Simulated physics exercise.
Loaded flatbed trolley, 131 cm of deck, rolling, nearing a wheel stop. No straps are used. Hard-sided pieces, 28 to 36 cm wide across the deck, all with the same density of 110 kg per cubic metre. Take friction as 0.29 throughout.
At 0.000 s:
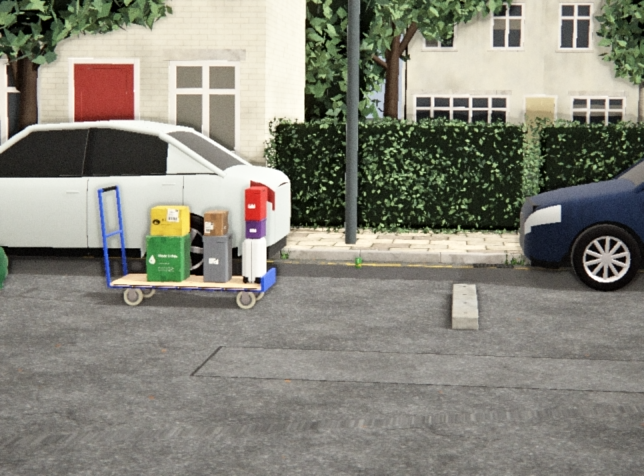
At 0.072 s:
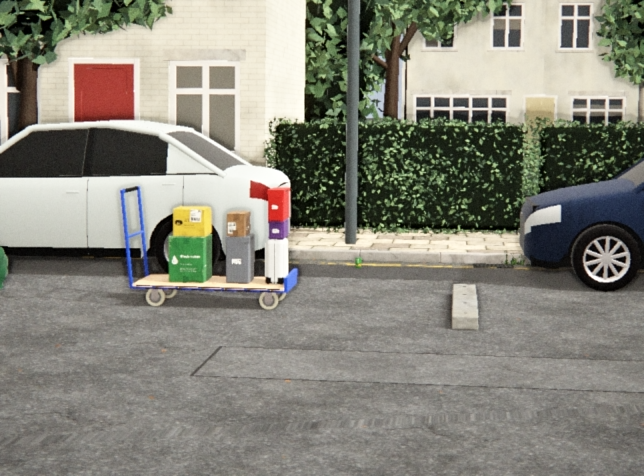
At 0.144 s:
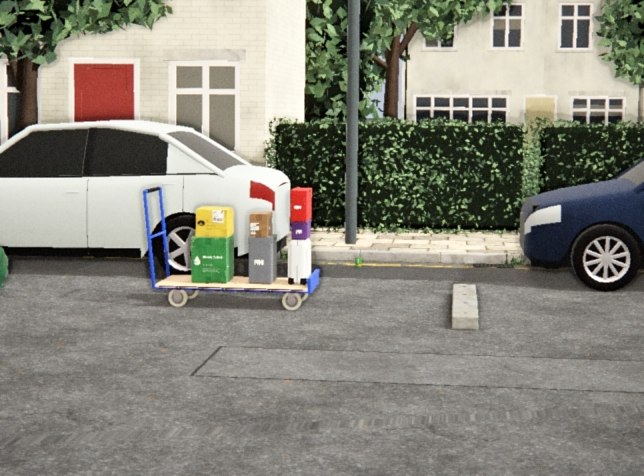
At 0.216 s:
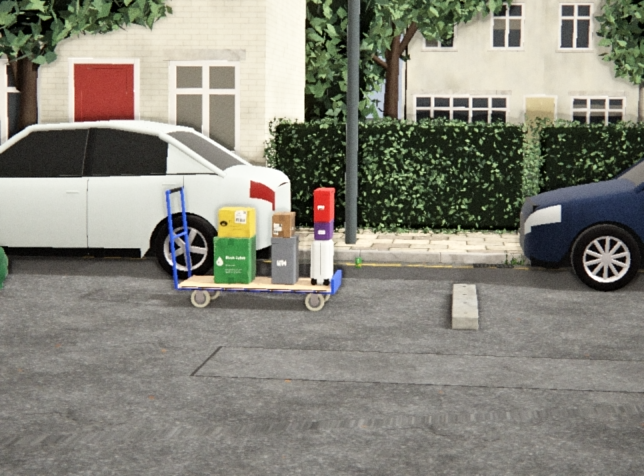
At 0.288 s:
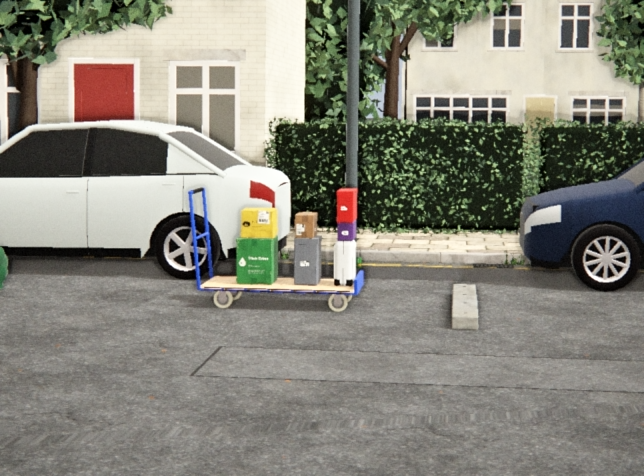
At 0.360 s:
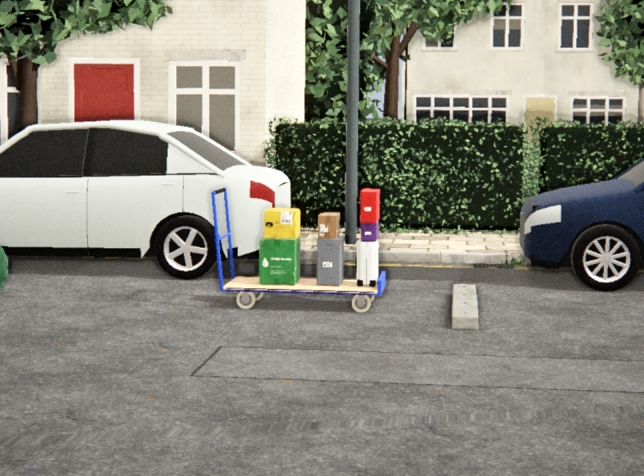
A loaded blue flatbed trolley rolls right across the pavement, past a parked white car.
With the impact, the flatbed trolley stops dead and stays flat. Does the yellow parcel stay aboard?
No, it comes off the front.
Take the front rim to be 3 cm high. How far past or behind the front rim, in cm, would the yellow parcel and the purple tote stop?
In that case both clear the front rim: Yellow by 110 cm, purple by 180 cm.
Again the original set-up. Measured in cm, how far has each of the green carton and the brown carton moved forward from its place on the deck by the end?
Green 20, brown 235; both in cm.
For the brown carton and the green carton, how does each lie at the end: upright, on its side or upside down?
Brown upright, green upright.
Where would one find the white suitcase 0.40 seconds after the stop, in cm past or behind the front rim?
Around 5 cm short of the front rim.
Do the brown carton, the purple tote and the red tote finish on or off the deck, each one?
Well, brown is lost, purple is lost and red is lost.
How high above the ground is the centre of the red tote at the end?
Close to 5 cm above the ground.
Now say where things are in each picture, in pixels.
Yellow parcel (170, 221), white suitcase (254, 260), rim corner (262, 288); 0 cm covered, 167 to go, in the first picture.
Yellow parcel (192, 221), white suitcase (277, 261), rim corner (286, 288); 20 cm covered, 148 to go, in the second picture.
Yellow parcel (215, 222), white suitcase (299, 261), rim corner (309, 289); 40 cm covered, 128 to go, in the third picture.
Yellow parcel (237, 222), white suitcase (322, 262), rim corner (332, 290); 59 cm covered, 108 to go, in the fourth picture.
Yellow parcel (260, 223), white suitcase (345, 262), rim corner (356, 290); 79 cm covered, 88 to go, in the fifth picture.
Yellow parcel (282, 223), white suitcase (368, 263), rim corner (379, 291); 99 cm covered, 69 to go. Speed about 2.7 m/s, in the sixth picture.
The wheels strike at 0.61 s.
After 0.76 s the yellow parcel is 50 cm behind the rim, tilted 5°, near (406, 225) in the last picture's view.
After 1.01 s the yellow parcel is 18 cm behind the rim, tilted 125°, near (443, 218) in the last picture's view.
After 1.41 s the yellow parcel is 26 cm past the rim, tilted 110°, near (495, 252) in the last picture's view.
When all is still (2.1 s), past the rim, yellow parcel, red tote, purple tote and brown carton; behind it, grey tote, green carton and white suitcase.
